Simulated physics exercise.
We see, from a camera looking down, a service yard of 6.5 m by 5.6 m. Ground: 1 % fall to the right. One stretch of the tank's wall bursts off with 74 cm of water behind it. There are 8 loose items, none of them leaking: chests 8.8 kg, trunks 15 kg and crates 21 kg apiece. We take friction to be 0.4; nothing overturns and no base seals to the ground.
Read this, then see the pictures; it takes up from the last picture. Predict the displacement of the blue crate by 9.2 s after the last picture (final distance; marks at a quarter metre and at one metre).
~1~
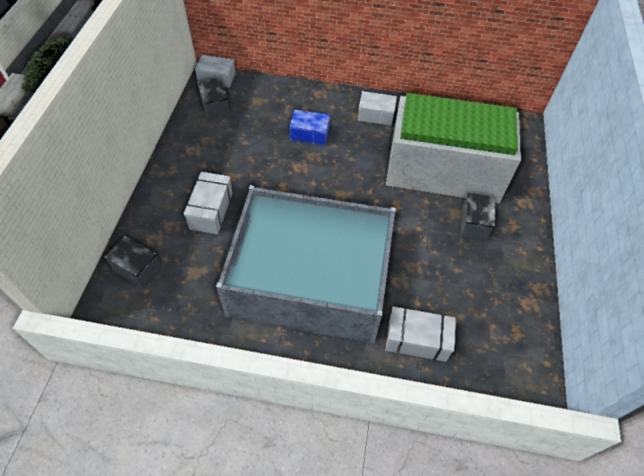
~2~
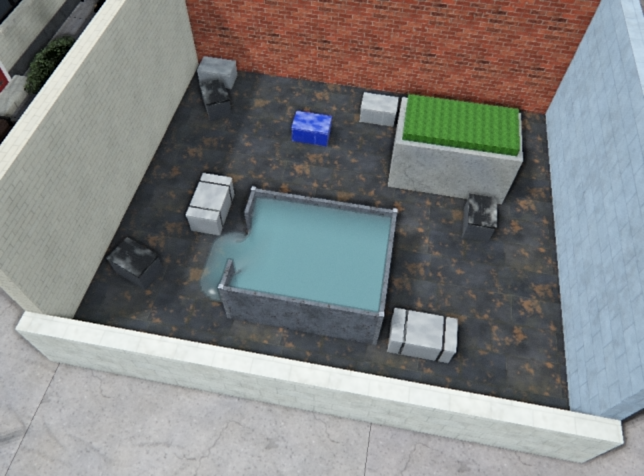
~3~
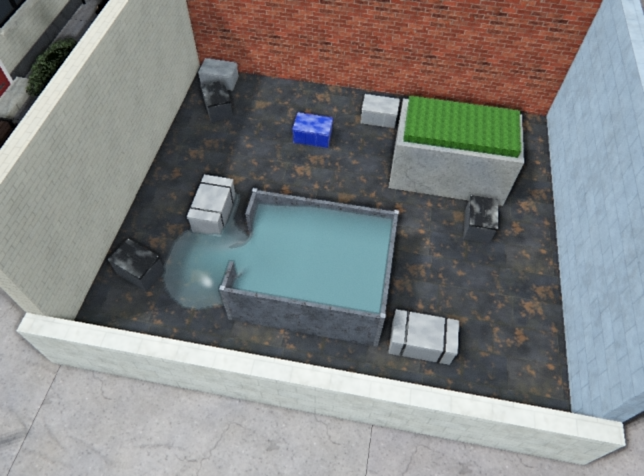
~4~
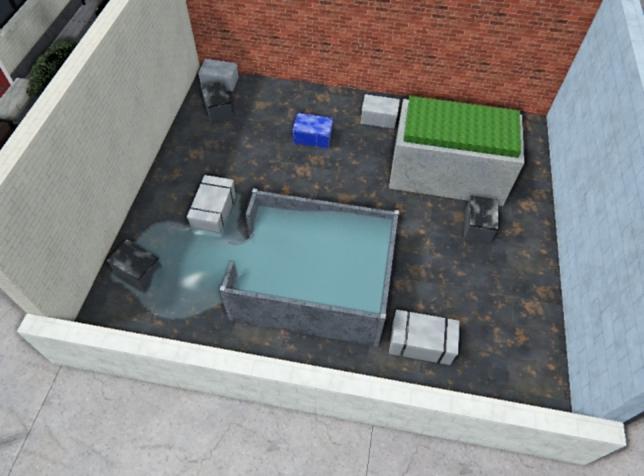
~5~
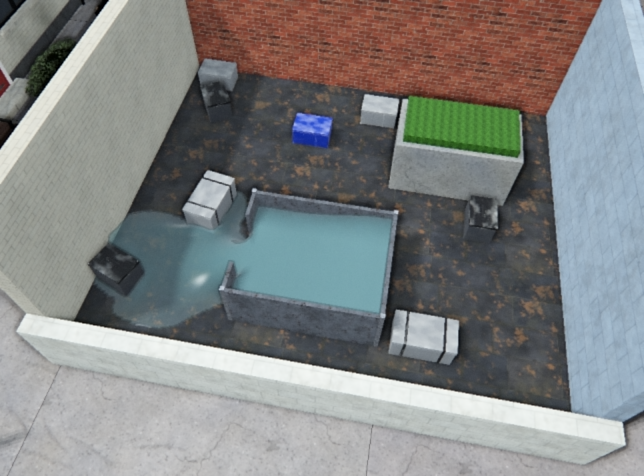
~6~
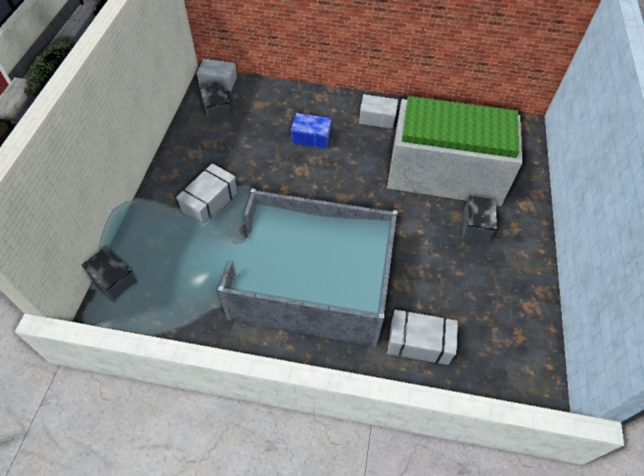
The outcome will be no real movement.
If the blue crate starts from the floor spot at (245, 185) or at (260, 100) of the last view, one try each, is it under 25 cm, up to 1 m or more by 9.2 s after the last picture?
Try one, it keeps its spot; try two, it is swept a long way.
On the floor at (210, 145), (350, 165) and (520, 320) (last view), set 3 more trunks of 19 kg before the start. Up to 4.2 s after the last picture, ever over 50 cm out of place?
In order: Above it, below it, below it.
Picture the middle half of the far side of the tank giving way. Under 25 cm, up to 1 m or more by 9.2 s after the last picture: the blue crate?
The blue crate simply gets swept away.
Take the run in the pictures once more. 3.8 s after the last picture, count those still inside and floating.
At that instant the tally stands at 1.
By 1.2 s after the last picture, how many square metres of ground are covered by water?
Roughly 11.0 m2.
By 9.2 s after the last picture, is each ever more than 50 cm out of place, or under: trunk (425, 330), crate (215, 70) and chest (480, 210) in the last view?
Within the limit, then beyond the limit, then within the limit.
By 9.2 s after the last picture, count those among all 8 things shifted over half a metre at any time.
The total is 5.
Then, 1.2 s after the last picture the blue crate is near (311, 124), 0.0 m from its start, aground; 1 afloat.
Then, 3.8 s after the last picture the blue crate is near (313, 124), 0.0 m from its start, aground; 1 afloat.
Then, 6.2 s after the last picture the blue crate is near (316, 128), 0.1 m from its start, aground; 3 afloat.
Then, 9.2 s after the last picture the blue crate is near (316, 128), 0.1 m from its start, aground; 6 afloat.
